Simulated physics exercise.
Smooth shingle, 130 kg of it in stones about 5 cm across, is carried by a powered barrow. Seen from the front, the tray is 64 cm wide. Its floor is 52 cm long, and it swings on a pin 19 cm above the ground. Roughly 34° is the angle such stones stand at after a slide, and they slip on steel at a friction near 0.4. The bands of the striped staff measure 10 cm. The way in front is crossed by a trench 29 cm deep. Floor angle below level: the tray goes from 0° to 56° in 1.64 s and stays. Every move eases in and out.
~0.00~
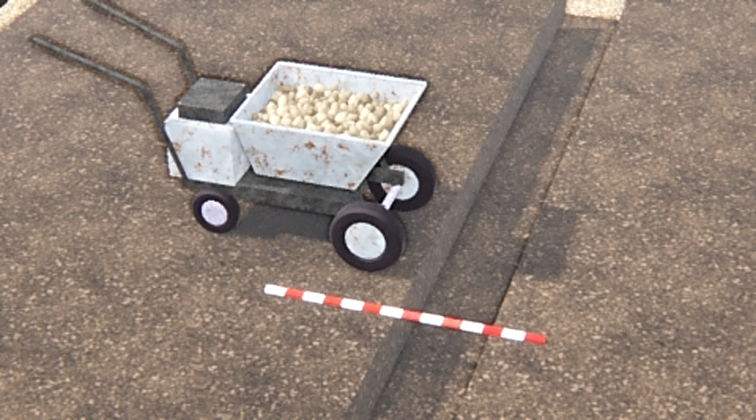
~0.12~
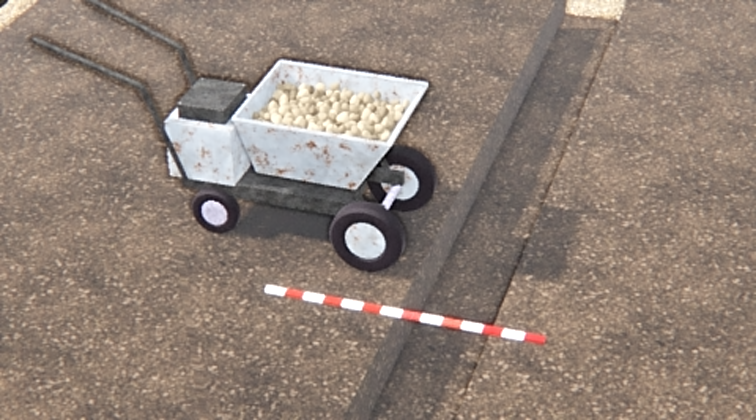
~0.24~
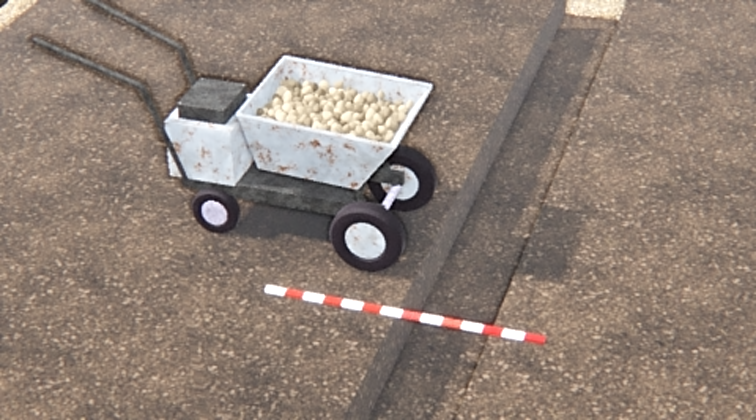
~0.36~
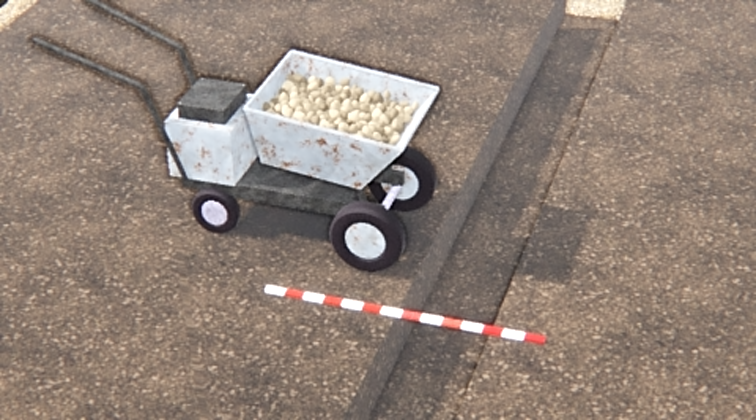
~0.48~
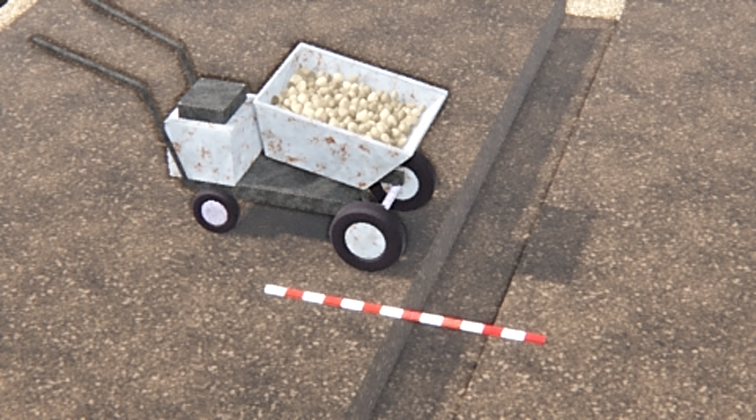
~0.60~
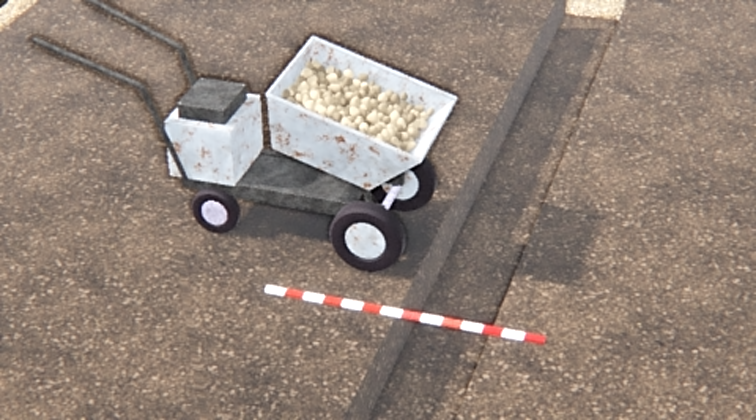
A white tray of pale stones on a parked barrow tilts gradually toward the right.
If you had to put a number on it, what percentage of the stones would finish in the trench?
I'd put it at about 29 percent.
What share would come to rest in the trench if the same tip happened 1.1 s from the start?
Probably about 20 in a hundred.
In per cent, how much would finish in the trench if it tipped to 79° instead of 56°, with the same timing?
In that case near 40 per cent.
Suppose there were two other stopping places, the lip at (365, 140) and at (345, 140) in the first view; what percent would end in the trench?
Some 40 and some 45 per cent, in that order.
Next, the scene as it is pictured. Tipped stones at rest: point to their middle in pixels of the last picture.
The tipped stones centre close to (505, 298).
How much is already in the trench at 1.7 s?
Roughly 10 percent of the load.
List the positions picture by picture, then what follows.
The first picture shows lip at (388, 145), floor tilted 0°, highest stones at (332, 104).
In the second picture, the tray is at 1°, its lip at (390, 146); the top of the load is at (329, 104); the stones move at 0.1 m/s on average.
The third picture shows lip at (394, 147), floor tilted 3°, highest stones at (320, 98); the stones move at 0.2 m/s on average.
In the fourth picture, the tray is at 7°, its lip at (402, 150); the top of the load is at (305, 92); the stones move at 0.3 m/s on average.
In the fifth picture, the tray is at 12°, its lip at (411, 155); the top of the load is at (302, 87); the stones move at 0.4 m/s on average.
The sixth picture shows lip at (421, 161), floor tilted 17°, highest stones at (310, 78); the stones move at 0.4 m/s on average.
After 1.2 s the floor is at 47°; 100 % in the tray; the foremost stones are at (469, 175).
After 1.7 s the floor is at 56°; 87 % in the tray, 9 % in the trench, 5 % past the trench; the foremost stones are at (553, 256).
After 2.1 s the floor is at 56°; 72 % in the tray, 13 % in the trench, 15 % past the trench; the foremost stones are at (615, 277).
After 4.0 s the floor is at 56°; 54 % in the tray, 29 % in the trench, 17 % past the trench; the foremost stones are at (661, 306).
